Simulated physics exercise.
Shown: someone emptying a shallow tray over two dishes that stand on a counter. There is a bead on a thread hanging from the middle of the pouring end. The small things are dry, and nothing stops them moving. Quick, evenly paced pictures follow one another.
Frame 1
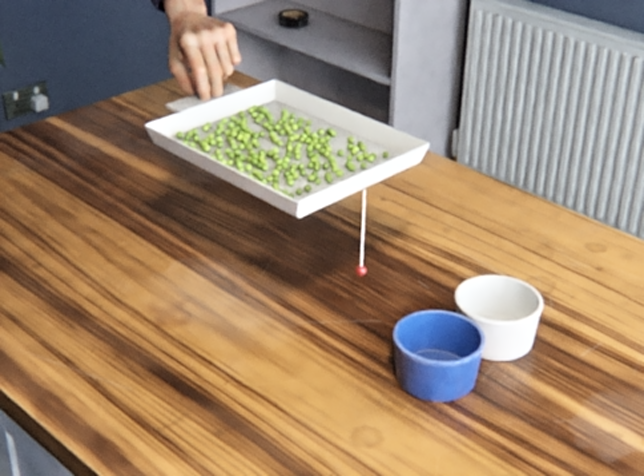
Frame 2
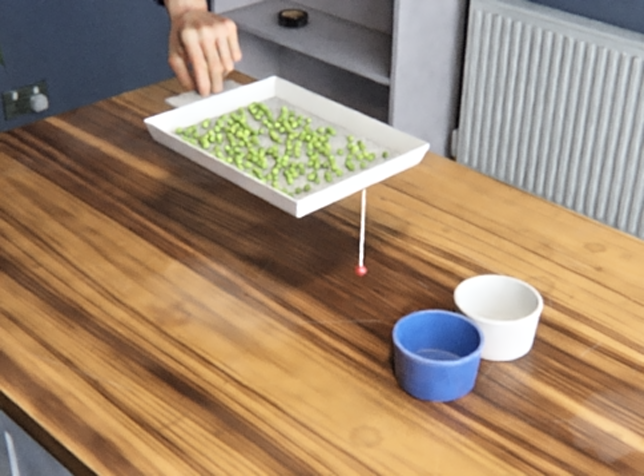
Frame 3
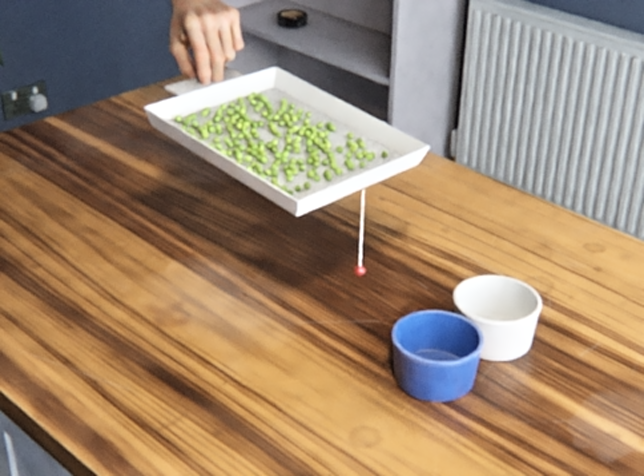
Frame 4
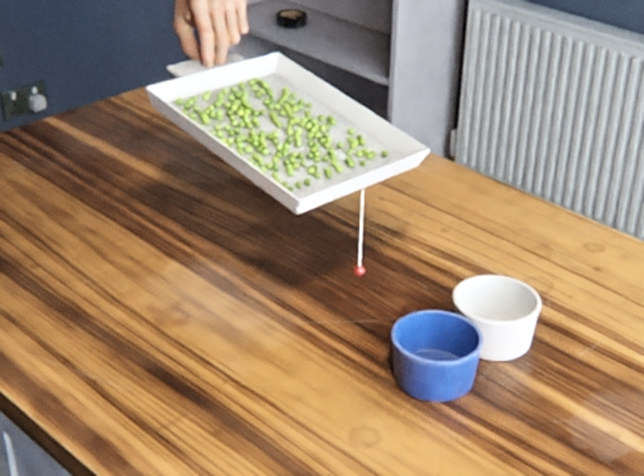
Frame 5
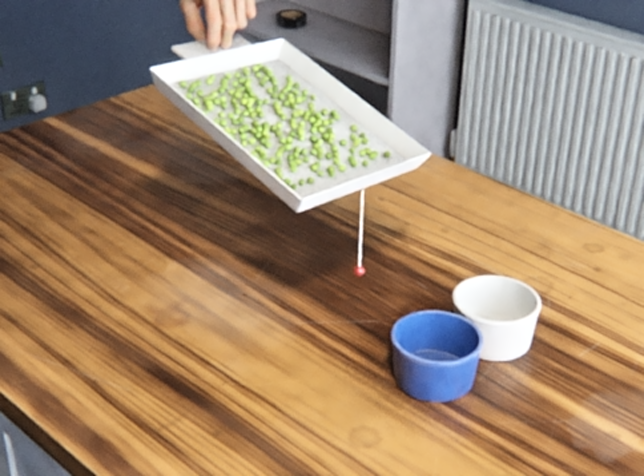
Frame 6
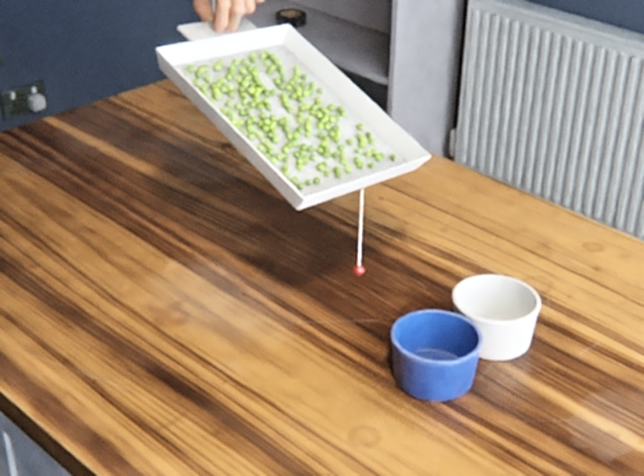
On a striped wooden counter, a hand holds a shallow white tray of green peas level, a red bead hanging on a thread beneath its near end, beside a blue dish and a white dish. The hand steadily raises the far end, and the tray slants more steeply, its right corner lowest.
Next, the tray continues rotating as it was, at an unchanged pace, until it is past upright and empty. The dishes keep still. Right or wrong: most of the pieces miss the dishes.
Right.
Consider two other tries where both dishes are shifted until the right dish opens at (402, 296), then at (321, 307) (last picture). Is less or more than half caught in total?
Result, first place: Not as much as half; second place: Not as much as half.
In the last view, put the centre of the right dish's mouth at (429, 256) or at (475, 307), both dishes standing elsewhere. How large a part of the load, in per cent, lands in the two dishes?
80 %, then 10 %.
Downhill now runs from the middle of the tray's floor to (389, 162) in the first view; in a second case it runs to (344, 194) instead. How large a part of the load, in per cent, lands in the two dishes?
About 0 % and about 0 %.
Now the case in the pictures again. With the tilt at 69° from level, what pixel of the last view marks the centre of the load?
Around (396, 175).
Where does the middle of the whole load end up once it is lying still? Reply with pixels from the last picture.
Centre at rest, last view: Approx. (438, 314).
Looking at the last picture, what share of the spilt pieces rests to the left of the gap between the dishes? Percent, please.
Estimate: About 80 per cent.
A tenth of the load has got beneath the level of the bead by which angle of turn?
It sits at roughly 70°.
Soon after the last picture, tray tipped steeply; most on the tray; a small part outside both; about a quarter in the air.
A little later, tray tipped past a quarter turn; a stray few on the tray; a stray few in the right dish; about two thirds outside both; about a quarter in the air.
Later still, tray tipped past a quarter turn; a stray few in the left dish; a stray few in the right dish; nearly all outside both.
At rest, tray tipped past a quarter turn; a stray few in the left dish; a stray few in the right dish; nearly all outside both.
